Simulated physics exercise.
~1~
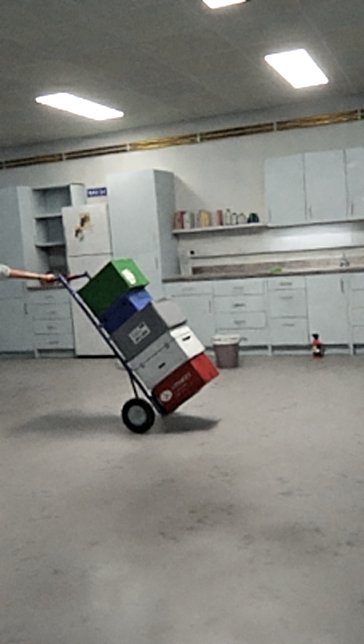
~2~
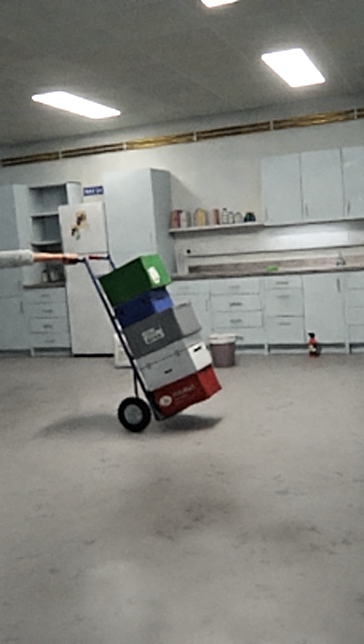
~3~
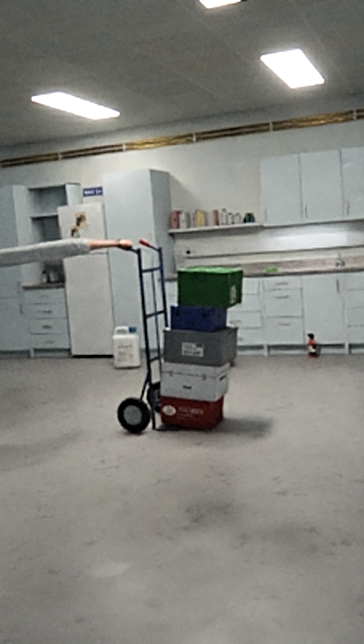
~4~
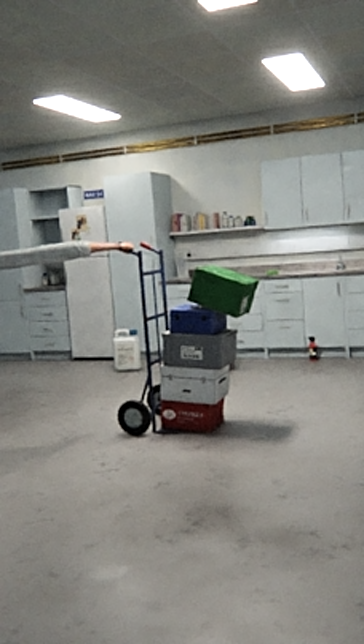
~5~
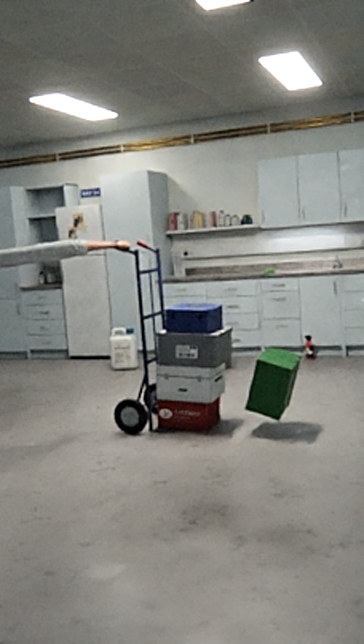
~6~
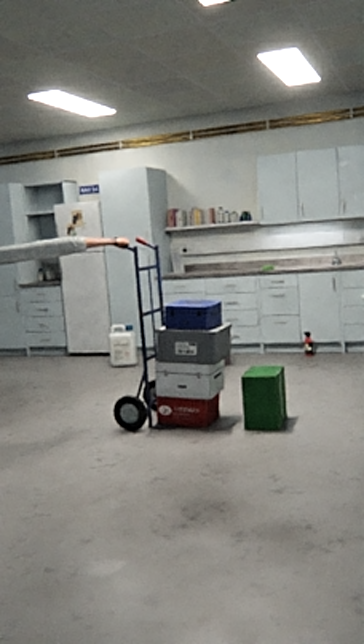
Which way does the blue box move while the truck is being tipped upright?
The blue box moves to the right as the truck comes upright.
